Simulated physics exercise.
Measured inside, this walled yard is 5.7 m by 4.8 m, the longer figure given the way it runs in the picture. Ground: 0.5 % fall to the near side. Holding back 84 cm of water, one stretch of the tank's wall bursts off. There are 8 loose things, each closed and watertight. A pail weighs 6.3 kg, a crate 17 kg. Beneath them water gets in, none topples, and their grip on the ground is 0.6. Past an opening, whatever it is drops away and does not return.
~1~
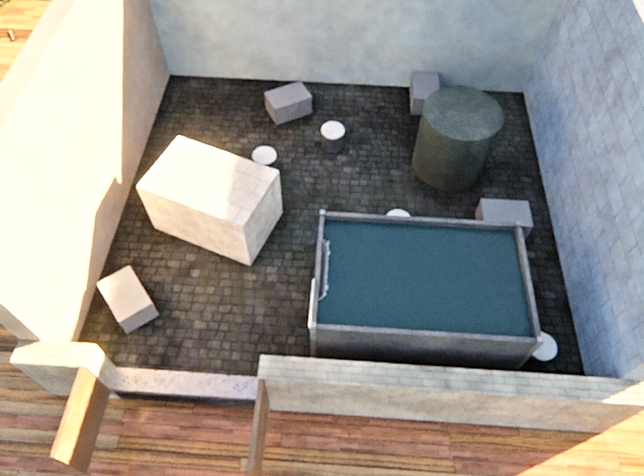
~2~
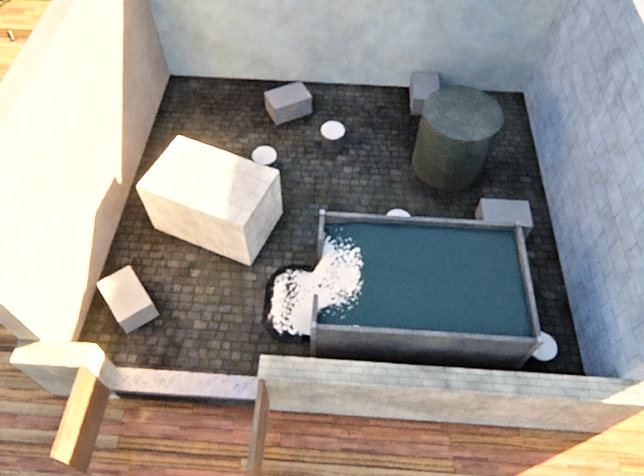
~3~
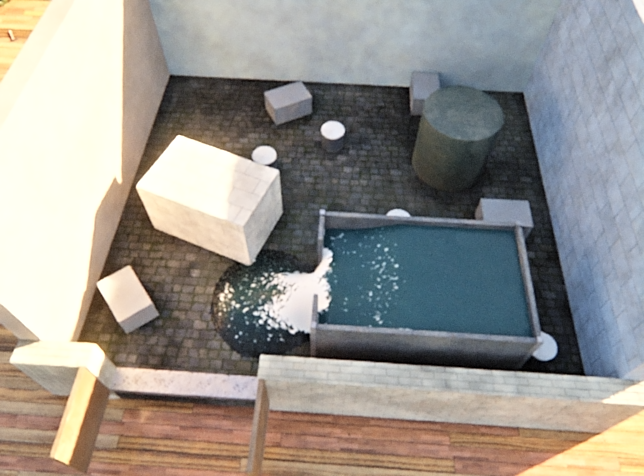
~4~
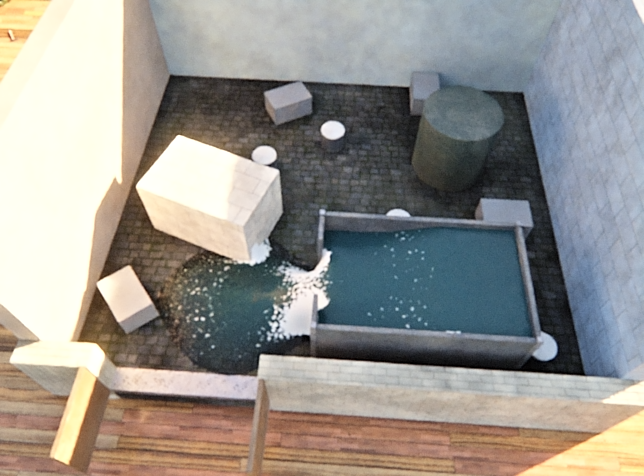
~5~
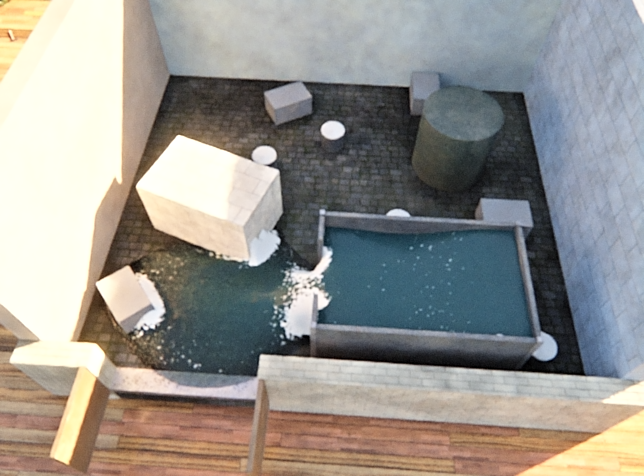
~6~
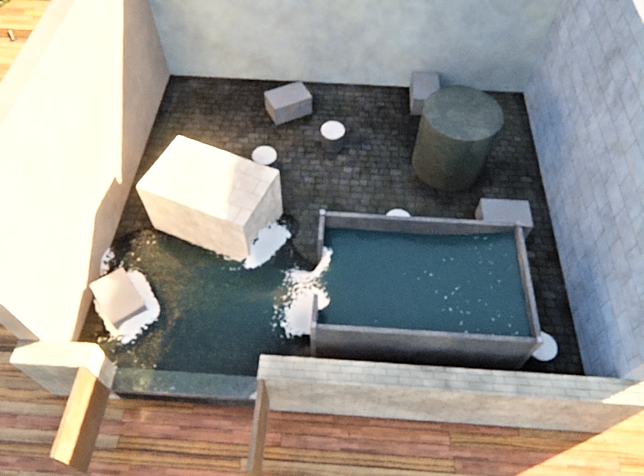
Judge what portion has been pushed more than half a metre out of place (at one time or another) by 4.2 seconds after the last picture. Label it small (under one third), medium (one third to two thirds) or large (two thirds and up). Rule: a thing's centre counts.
Small.
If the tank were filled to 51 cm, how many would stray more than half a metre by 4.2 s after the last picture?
Then the count would be 1.
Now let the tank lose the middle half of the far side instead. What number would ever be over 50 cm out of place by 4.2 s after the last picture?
You'd get 6 in that case.
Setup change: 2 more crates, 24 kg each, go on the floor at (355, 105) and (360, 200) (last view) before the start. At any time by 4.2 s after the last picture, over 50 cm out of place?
Outcome: Stays within first, stays within second.
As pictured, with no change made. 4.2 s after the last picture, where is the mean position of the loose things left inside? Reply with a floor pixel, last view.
Around (389, 187).
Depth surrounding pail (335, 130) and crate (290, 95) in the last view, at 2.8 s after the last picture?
I'd put it at 2 cm and 4 cm respectively.
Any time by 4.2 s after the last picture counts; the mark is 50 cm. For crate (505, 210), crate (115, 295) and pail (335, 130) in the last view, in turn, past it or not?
Well, in that order it's not reaching it, topping it, not reaching it.
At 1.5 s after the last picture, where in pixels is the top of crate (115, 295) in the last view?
Roughly at (79, 315).
Then, 0.4 s after the last picture 0 of 8 are over 50 cm from their spots; 1 afloat.
Then, 1.5 s after the last picture 1 of 8 are over 50 cm from their spots; 1 afloat.
Then, 2.8 s after the last picture 1 of 8 are over 50 cm from their spots; 1 afloat.
Then, 4.2 s after the last picture 1 of 8 are over 50 cm from their spots, and 1 have been at some point; 0 afloat.
